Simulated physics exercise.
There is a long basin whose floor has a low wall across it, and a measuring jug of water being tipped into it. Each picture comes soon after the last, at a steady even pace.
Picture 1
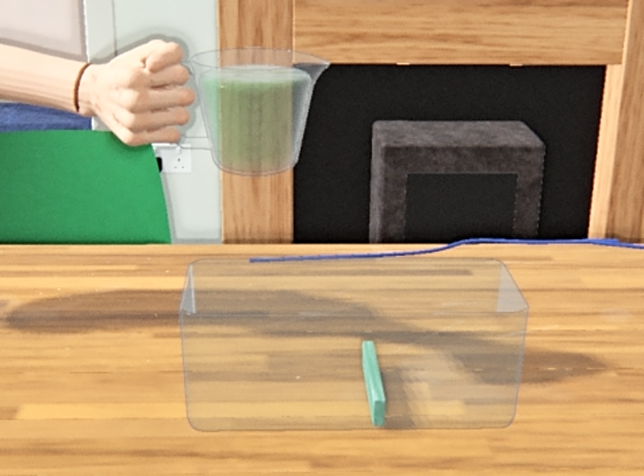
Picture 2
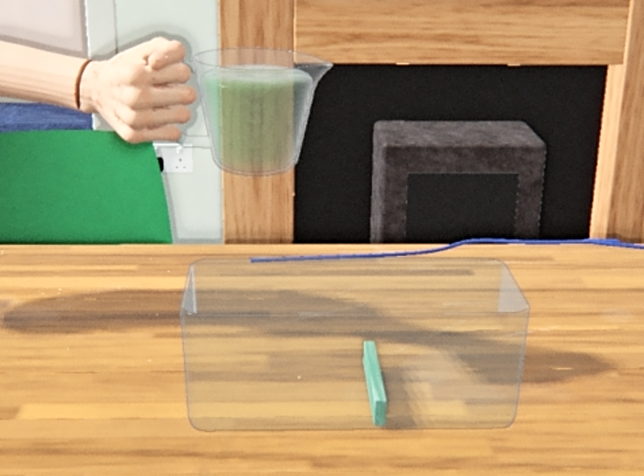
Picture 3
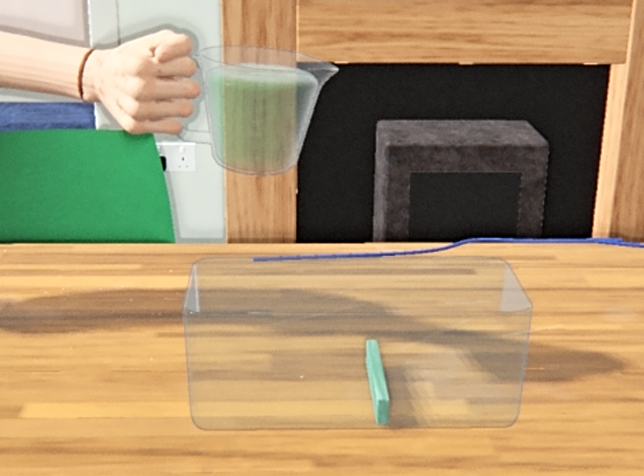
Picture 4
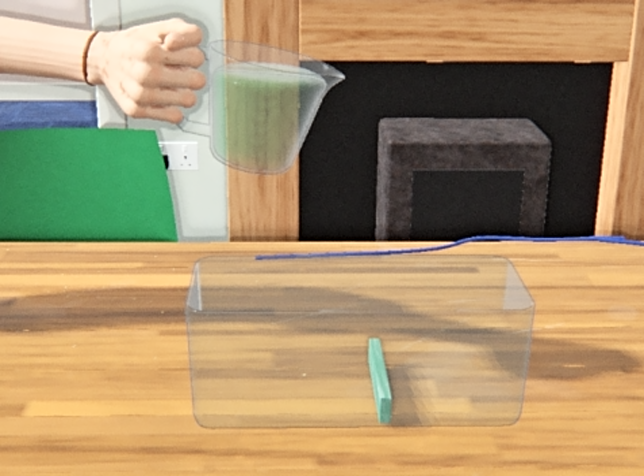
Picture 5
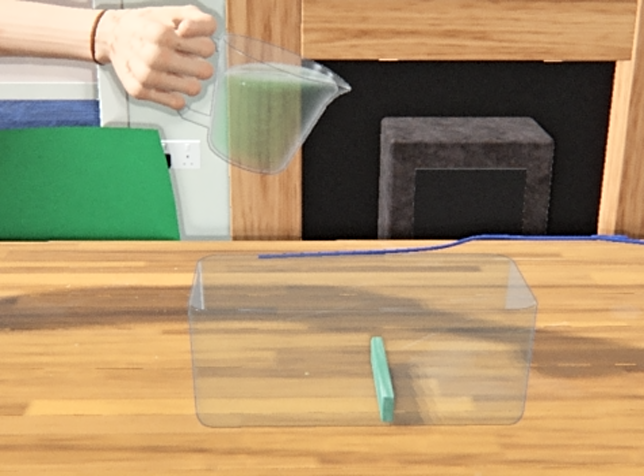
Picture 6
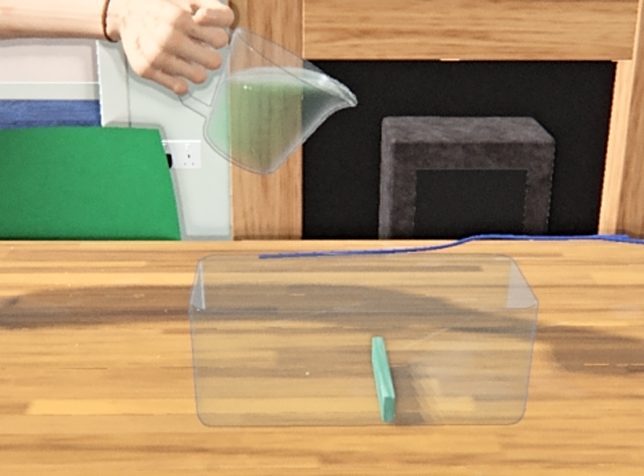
A hand held a clear jug of greenish water above a long see-through basin with a low green wall across its floor, then steadily tilted the jug to the right, lowering its spout.
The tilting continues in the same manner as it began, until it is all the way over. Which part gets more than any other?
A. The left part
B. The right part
Answer: B.
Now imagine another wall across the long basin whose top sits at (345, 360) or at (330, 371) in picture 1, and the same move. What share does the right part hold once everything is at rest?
Try 1: Some 90 %; try 2: 85 %.
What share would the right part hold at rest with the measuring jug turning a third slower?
Close to 70 in a hundred.
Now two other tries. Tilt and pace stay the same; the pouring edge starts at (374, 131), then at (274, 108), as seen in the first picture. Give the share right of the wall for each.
90 %, then 10 %.
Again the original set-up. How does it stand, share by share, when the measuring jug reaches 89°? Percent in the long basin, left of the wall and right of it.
Split is about 0 % to the left and 20 % to the right.
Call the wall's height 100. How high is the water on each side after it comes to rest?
The left side ends up close to 20, the right side close to 80.
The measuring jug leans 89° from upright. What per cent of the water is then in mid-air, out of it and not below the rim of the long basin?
About 35 %.
A moment on, the tilt is 89° and 45 per cent is still to pour, 0 is left of the wall and 19 right of it.
Next, the tilt is 101° and 7 per cent is still to pour, 11 is left of the wall and 66 right of it.
Then the tilt is 101° and 0 per cent is still to pour, 16 is left of the wall and 81 right of it.
Later the tilt is 101° and 0 per cent is still to pour, 22 is left of the wall and 77 right of it.
In the end 24 per cent lies left of the wall, 75 right of it and 1 outside.
